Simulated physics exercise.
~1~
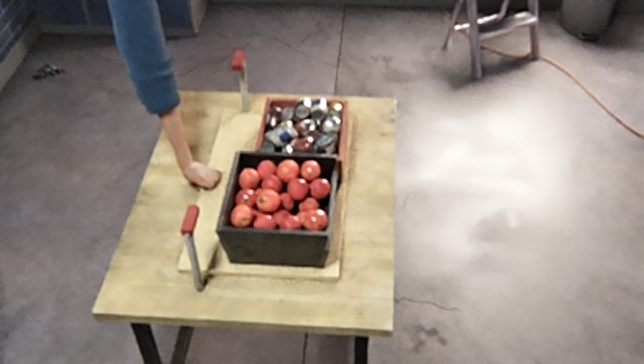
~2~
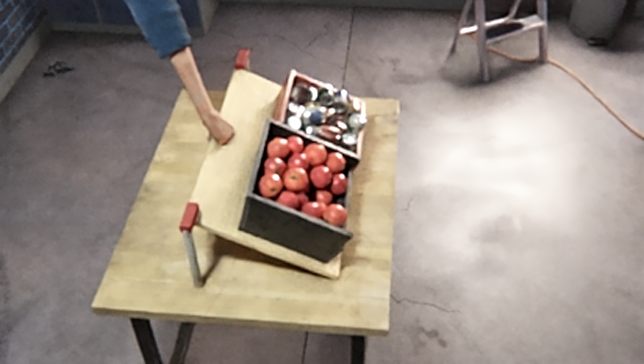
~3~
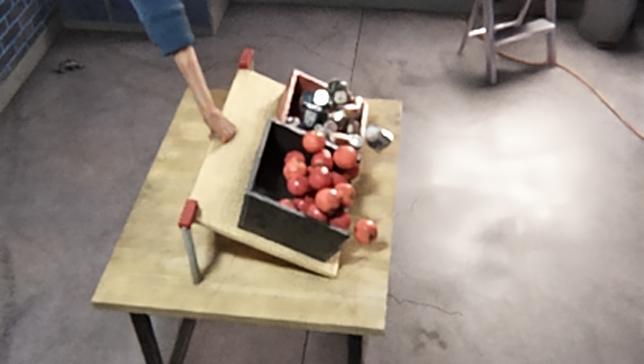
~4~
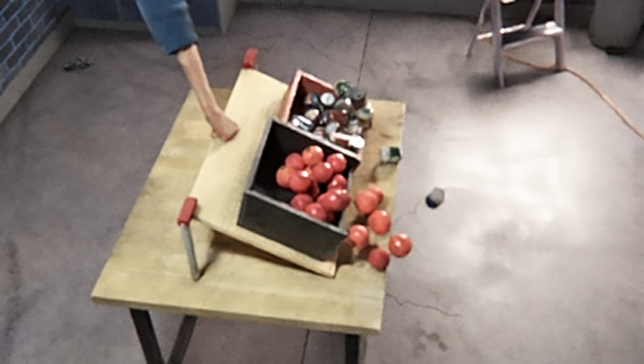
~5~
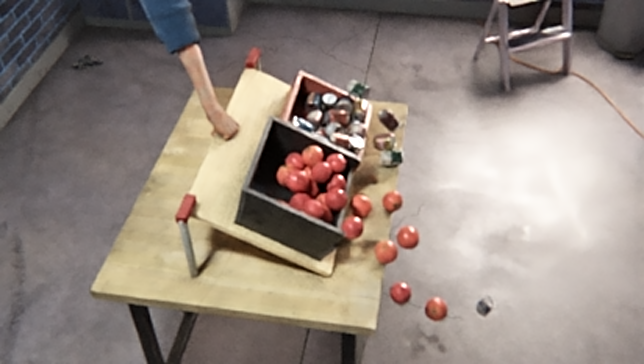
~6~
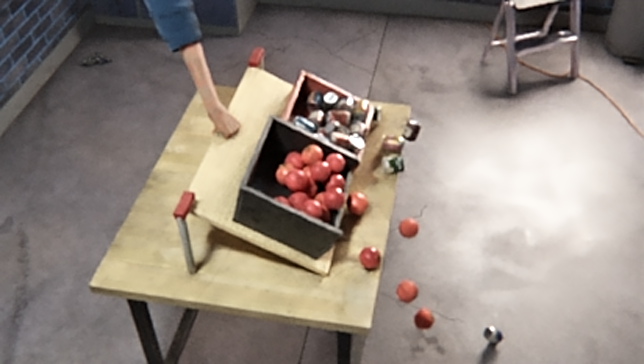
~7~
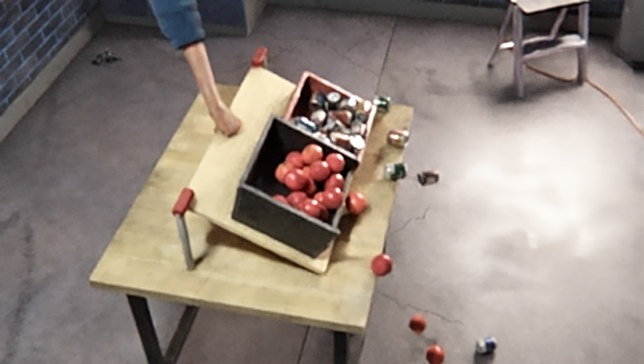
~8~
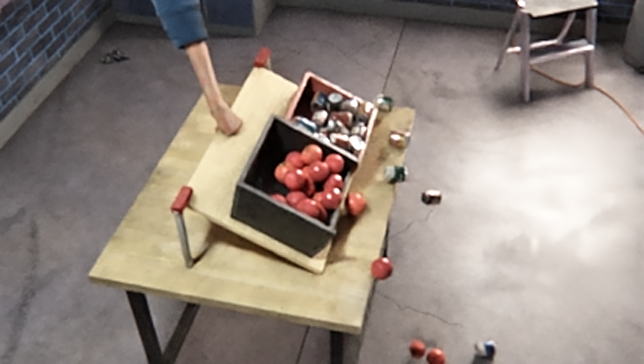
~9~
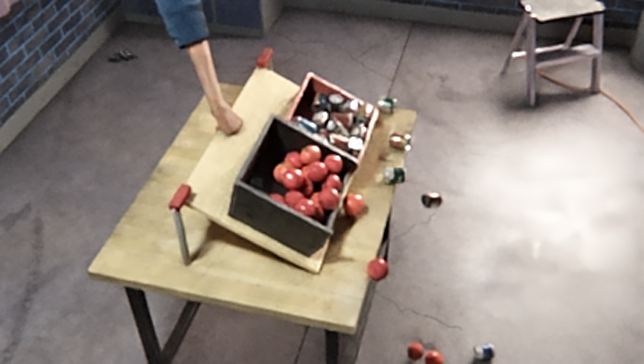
On a wooden table, an arm tips a board, spilling some tomatoes and cans rightward.
